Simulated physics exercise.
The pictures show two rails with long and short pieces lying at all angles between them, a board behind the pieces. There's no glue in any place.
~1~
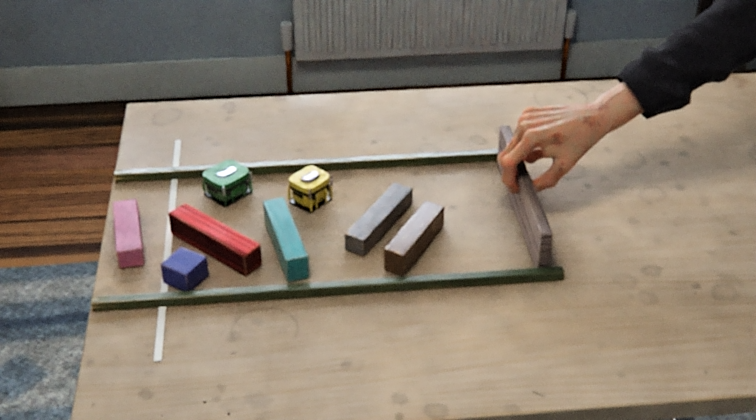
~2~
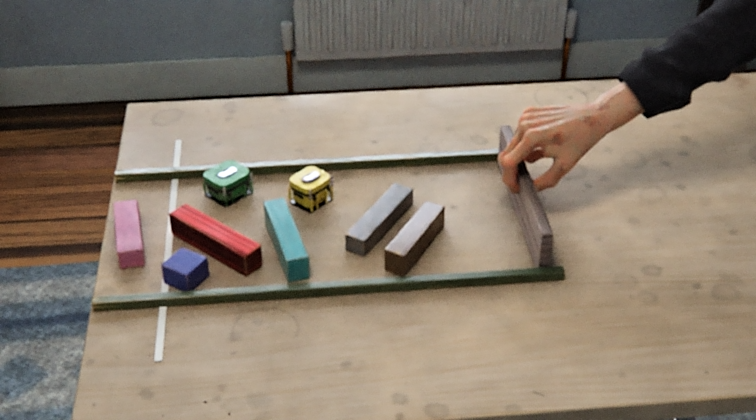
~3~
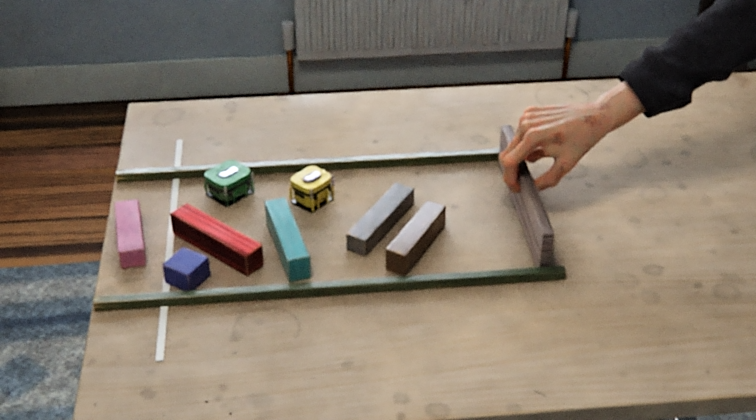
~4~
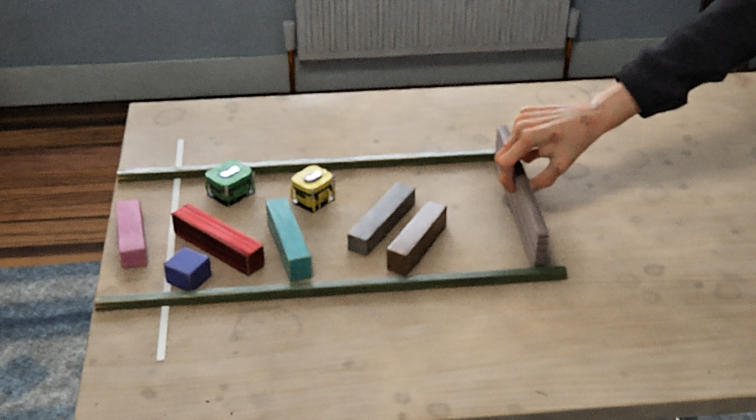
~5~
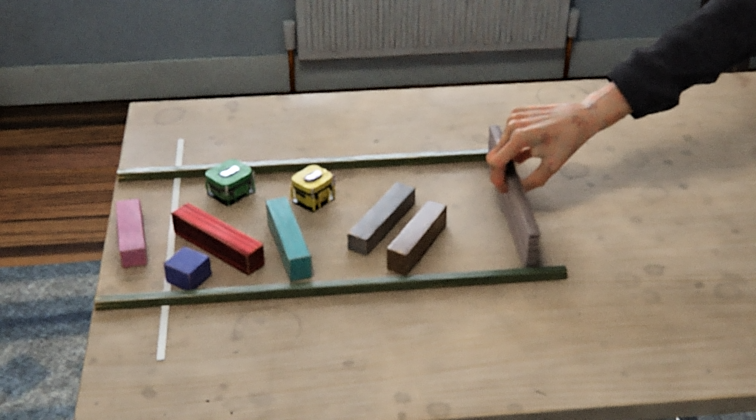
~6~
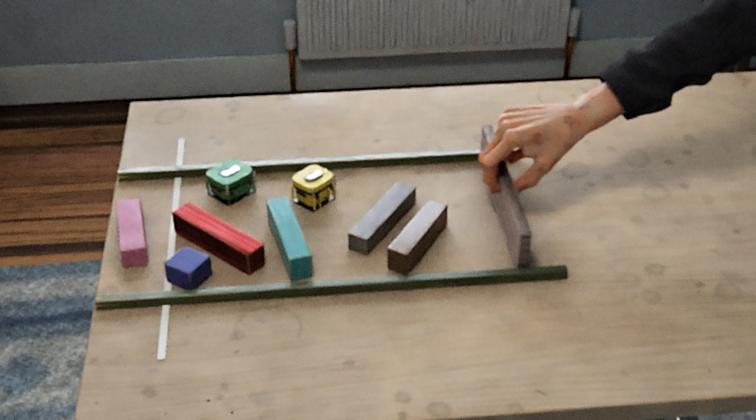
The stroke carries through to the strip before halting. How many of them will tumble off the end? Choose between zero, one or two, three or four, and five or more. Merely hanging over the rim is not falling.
The count is three or four.
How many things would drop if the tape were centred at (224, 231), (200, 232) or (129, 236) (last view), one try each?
Going through each try, you'd get 0, 2 and 6.
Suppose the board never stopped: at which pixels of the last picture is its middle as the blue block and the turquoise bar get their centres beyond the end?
I'd put it close to (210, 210), and close to (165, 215) for the other one.
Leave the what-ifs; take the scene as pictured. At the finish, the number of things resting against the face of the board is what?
Total: 2.
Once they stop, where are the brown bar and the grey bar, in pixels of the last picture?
Okay, so first (158, 257), and next (139, 226).
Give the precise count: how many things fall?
Total count: 3.
Early on, none off yet; pink bar at rest near (132, 232); blue block at rest near (188, 269); red stick at rest near (218, 238).
A while later, none off yet; pink bar at rest near (132, 232); blue block travelled about its own width near (166, 273); red stick travelled a little near (188, 244).
Finally, the number that fall off is three or four; lost, red stick, blue block and pink bar.
